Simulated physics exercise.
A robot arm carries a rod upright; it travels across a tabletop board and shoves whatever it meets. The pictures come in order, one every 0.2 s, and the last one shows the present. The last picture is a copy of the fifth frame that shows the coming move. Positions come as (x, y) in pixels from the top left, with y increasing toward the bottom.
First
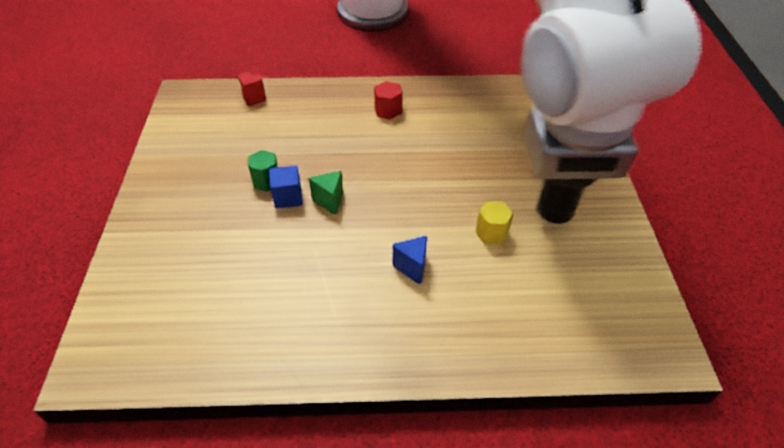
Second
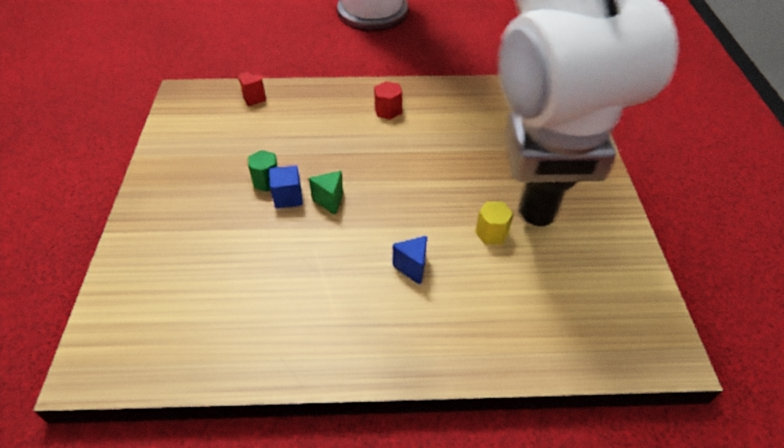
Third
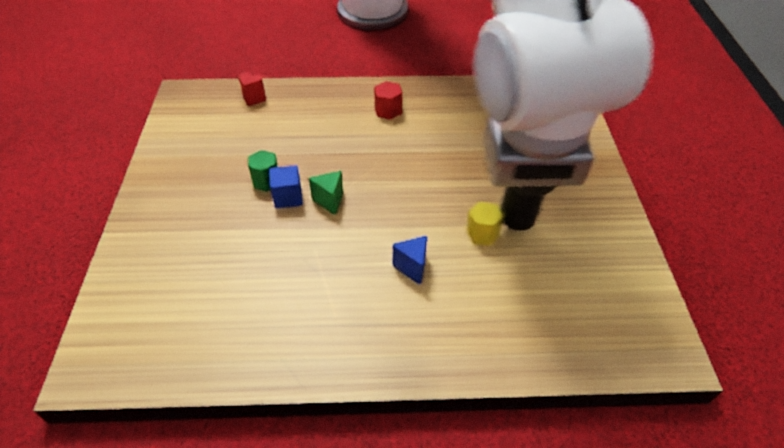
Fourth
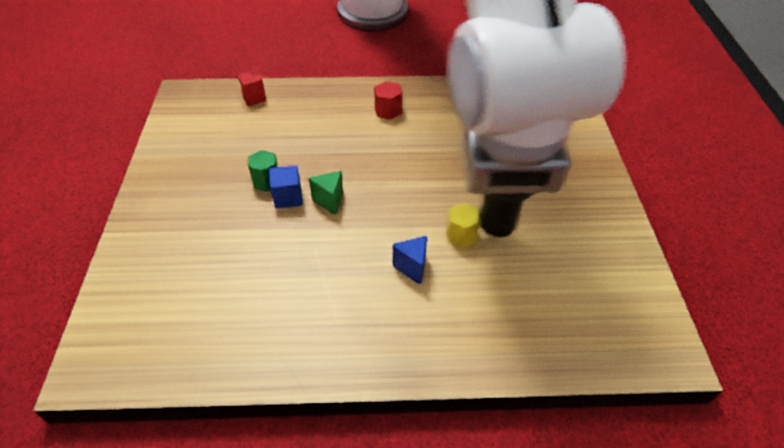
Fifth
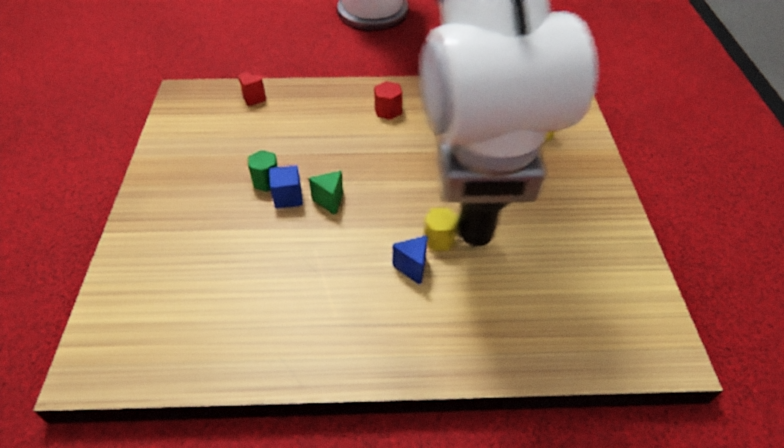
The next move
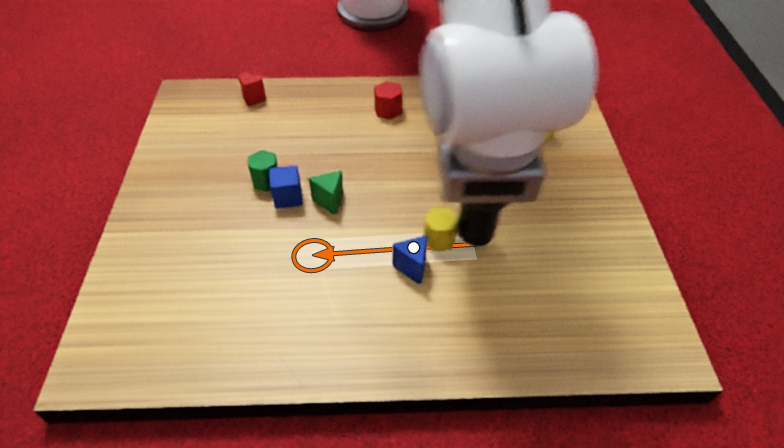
At first, a robot arm holds its dark rod just right of a yellow six-sided block on a wooden board scattered with small red, green and blue blocks. The rod moves left, meets the yellow block and pushes it left, close to the blue triangular block, while the others stay still.
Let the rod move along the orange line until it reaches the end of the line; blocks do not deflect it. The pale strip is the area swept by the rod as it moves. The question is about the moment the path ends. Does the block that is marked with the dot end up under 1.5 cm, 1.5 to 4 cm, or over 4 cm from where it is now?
1.5-4 cm.
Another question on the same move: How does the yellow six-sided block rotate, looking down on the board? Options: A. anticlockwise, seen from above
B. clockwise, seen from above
Option B.
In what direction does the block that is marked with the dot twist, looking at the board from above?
Verdict: Counterclockwise.
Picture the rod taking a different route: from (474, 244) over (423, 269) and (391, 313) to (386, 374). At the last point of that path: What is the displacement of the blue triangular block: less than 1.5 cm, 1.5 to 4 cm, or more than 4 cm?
Range: Over 4 cm.
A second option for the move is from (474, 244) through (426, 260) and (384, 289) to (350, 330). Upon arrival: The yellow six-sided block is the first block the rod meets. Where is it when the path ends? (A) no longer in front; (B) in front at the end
The answer is A.
The line goes straight from (474, 244) to (313, 255); the dot is on the blue triangular block.
On the path given first. One third of the way, rod (421, 236); blue triangular block (404, 253), turned 35° anticlockwise; yellow six-sided block (386, 220).
Two thirds of the way, rod (366, 239); blue triangular block (389, 254), turned 105° anticlockwise; yellow six-sided block (338, 213), turned 55° clockwise.
At the end, rod (311, 243); green triangular block unmoved; blue triangular block (389, 254), turned 105° anticlockwise; yellow six-sided block (315, 207), turned 135° clockwise.
